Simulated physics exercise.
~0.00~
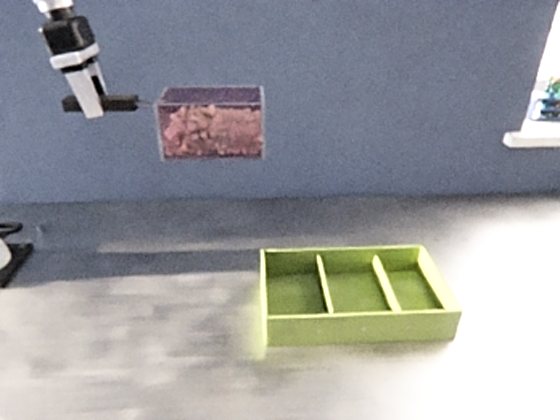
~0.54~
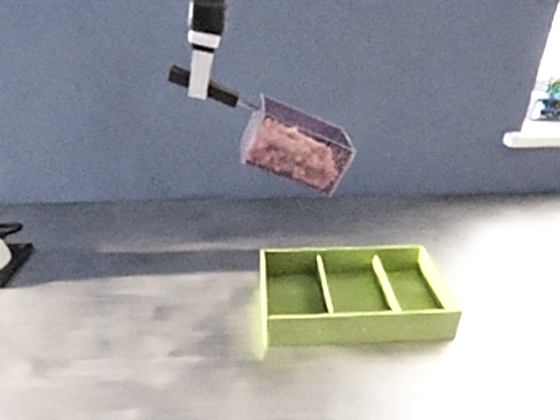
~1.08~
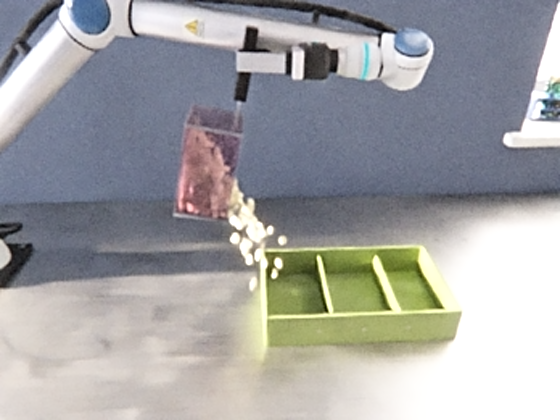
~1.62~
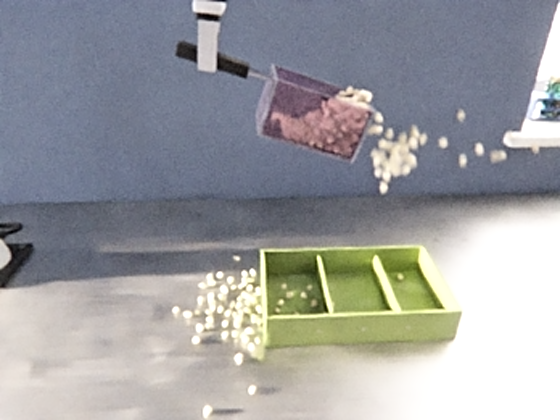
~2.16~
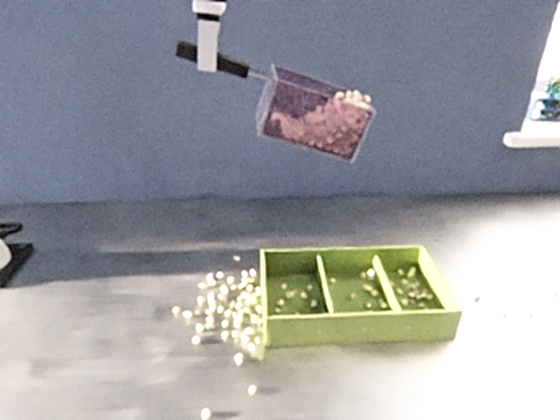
The footage shows a robot arm tilting a clear box of dried beans above a green three-part crate, spilling many onto the table to its left, then swinging the box back up and right as beans fly out, leaving some scattered in the crate and many still in the box.
